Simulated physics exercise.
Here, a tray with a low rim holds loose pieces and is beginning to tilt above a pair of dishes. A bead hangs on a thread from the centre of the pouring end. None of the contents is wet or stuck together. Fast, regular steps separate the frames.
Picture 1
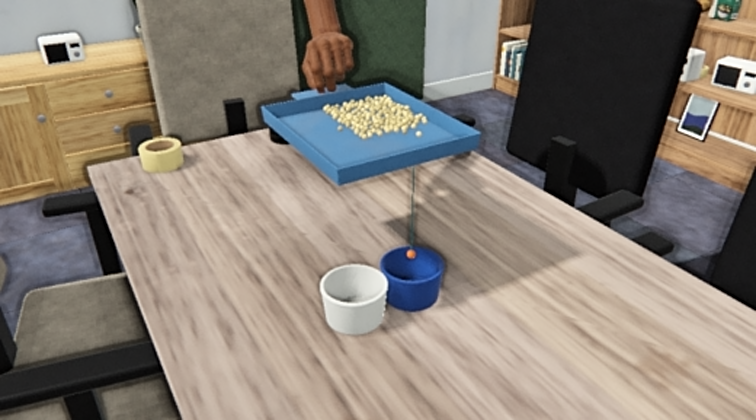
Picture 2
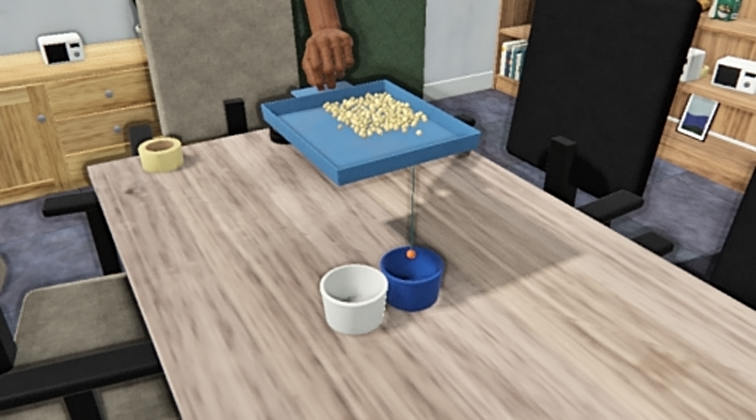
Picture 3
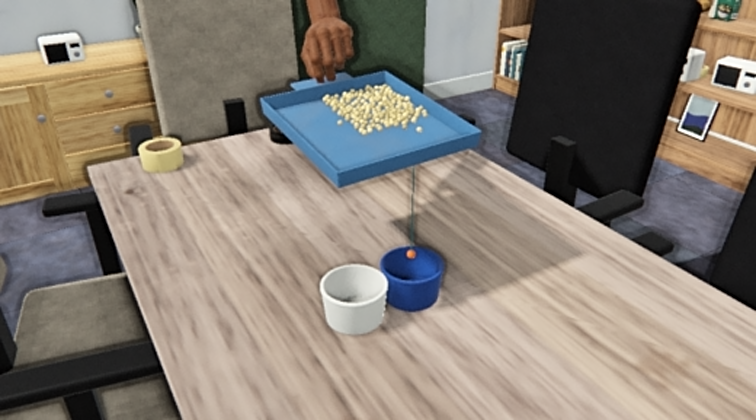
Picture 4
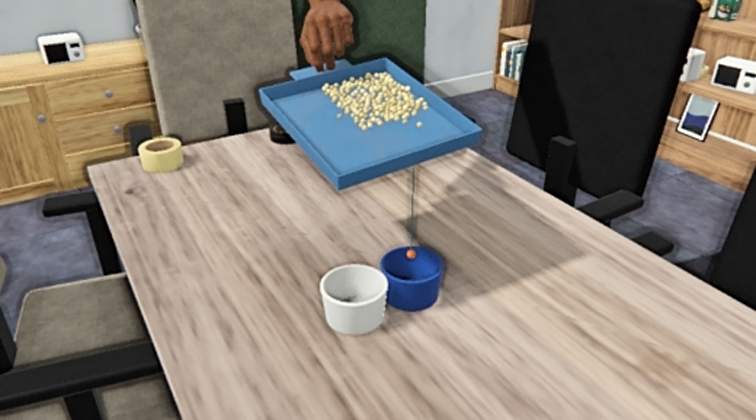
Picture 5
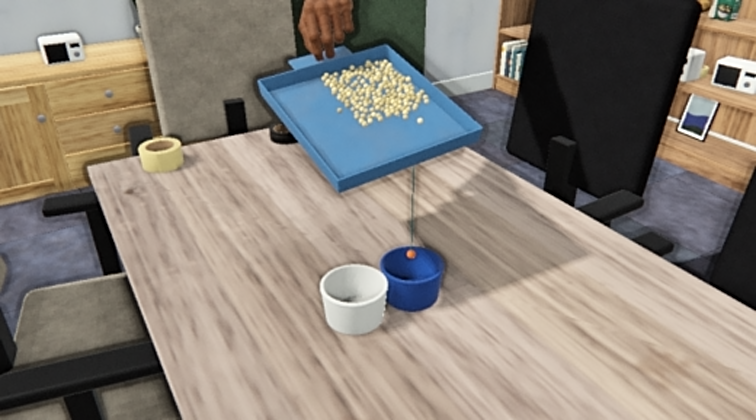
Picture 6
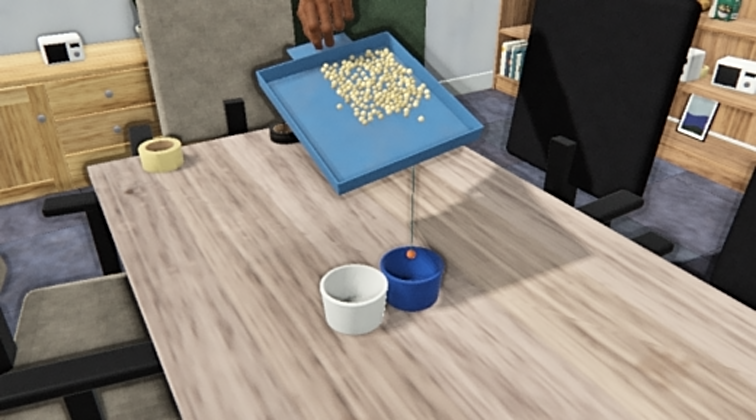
To begin with, a hand holds a blue tray of pale beans nearly level above a white dish and a blue dish on a wooden table. The hand then raises the back of the tray, steepening its slant toward the viewer, and the beans spread slightly while the dishes stay still.
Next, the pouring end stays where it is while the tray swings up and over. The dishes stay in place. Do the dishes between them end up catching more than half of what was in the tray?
Yes.
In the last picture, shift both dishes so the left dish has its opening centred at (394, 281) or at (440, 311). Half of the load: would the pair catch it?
Place 1: Lower than half; place 2: Lower than half.
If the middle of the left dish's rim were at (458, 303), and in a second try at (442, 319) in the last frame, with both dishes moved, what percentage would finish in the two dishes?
Roughly 0 % and 0 %.
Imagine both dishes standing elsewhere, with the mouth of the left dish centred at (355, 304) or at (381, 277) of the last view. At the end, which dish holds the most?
The dish at left, then the dish at left.
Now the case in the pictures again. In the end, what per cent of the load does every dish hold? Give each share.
Count per hundred - left dish ~ 70, right dish ~ 0.
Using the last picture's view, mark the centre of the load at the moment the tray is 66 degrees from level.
Near (361, 188).
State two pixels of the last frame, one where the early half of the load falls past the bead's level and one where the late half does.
At (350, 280) for the first part, then at (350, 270) for the others.
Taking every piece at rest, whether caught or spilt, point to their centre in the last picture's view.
About (354, 314).
Just after the last frame, tray tipped steeply; the larger part on the tray; about a tenth outside both; roughly a quarter in the air.
A moment on, tray tipped past a quarter turn; roughly half on the tray; roughly a quarter in the left dish; roughly a quarter outside both; about a tenth in the air.
Further on, tray tipped past a quarter turn; roughly two thirds in the left dish; just a few in the right dish; roughly a quarter outside both.
When it is over, tray tipped past a quarter turn; roughly two thirds in the left dish; just a few in the right dish; roughly a quarter outside both.
